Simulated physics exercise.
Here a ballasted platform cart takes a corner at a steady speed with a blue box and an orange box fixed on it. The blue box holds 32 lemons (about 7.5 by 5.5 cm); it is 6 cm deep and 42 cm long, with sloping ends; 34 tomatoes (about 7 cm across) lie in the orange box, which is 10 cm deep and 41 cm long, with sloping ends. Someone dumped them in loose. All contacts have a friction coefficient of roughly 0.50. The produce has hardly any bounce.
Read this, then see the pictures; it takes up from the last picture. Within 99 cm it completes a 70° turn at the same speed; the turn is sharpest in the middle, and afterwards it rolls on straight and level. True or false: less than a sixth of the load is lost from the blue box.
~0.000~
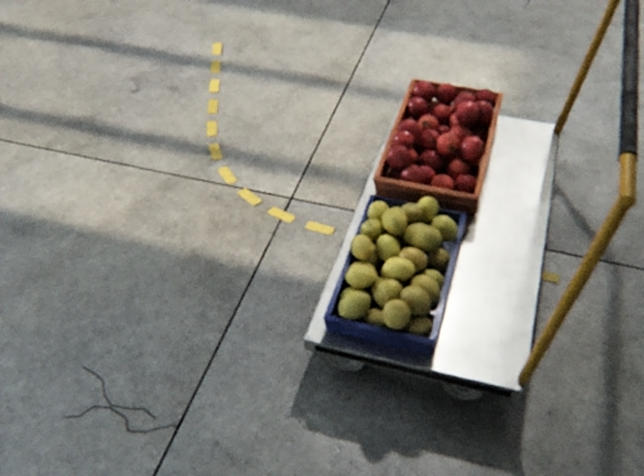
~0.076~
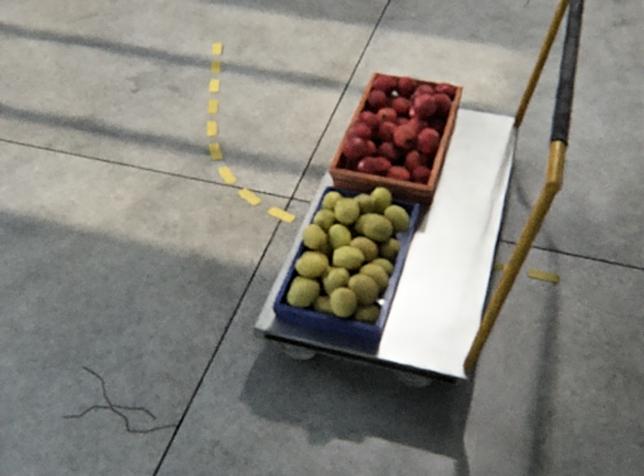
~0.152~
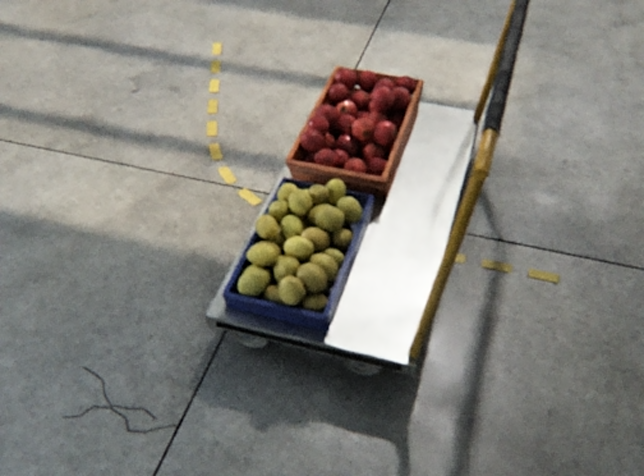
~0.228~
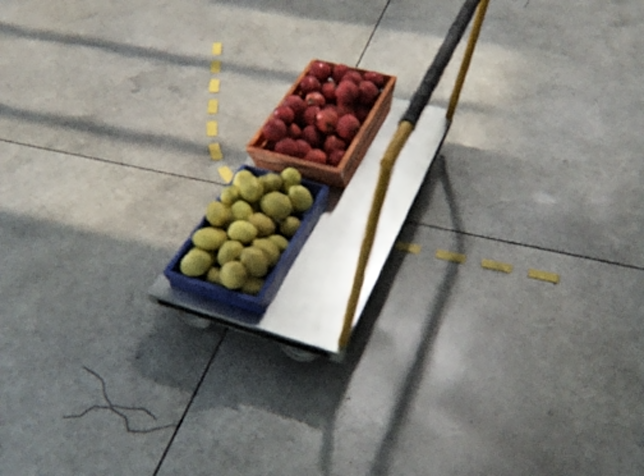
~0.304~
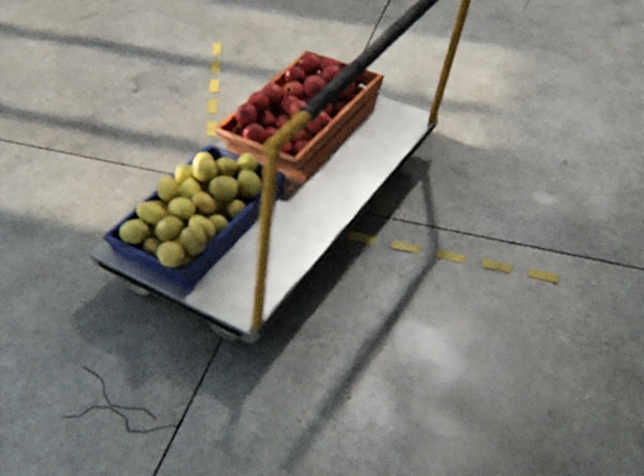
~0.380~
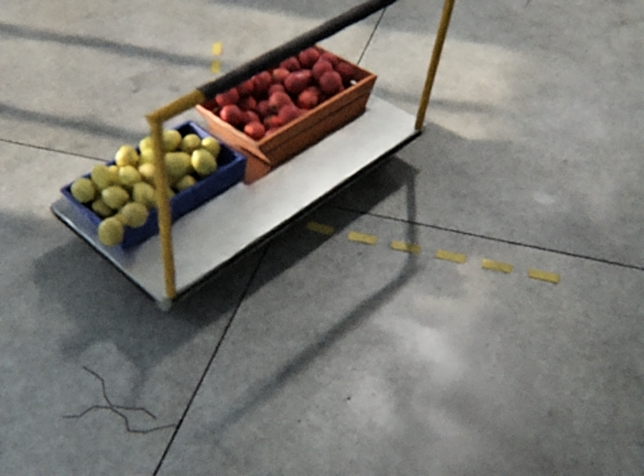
False.
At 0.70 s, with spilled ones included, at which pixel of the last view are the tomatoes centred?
Near (281, 44).
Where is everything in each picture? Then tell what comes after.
In the first picture (each is followed by its nearest rim corner in this view), blue box, (433, 339); orange box, (477, 195); 0° round, 0 cm rolled; none out.
In the second picture, blue box, (379, 327); orange box, (430, 186); 0° round, 13 cm rolled.
In the third picture, blue box, (326, 314); orange box, (384, 177); 0° round, 27 cm rolled.
In the fourth picture, blue box, (259, 298); orange box, (339, 169); 5° round, 40 cm rolled.
In the fifth picture, blue box, (184, 271); orange box, (296, 158); 15° round, 53 cm rolled.
In the sixth picture, blue box, (117, 232); orange box, (258, 143); 28° round, 66 cm rolled; 2 out, the lowest lemon at (111, 232).
After 0.42 s, blue box 30 in, 2 out and orange box 34 in, 0 out.
After 0.53 s, blue box 27 in, 5 out and orange box 34 in, 0 out.
After 0.70 s, blue box 24 in, 8 out and orange box 34 in, 0 out.
Outcome (at 1.16 s), blue box 23 in, 9 out and orange box 34 in, 0 out. Asked share, 9 of 32, 28 per cent.
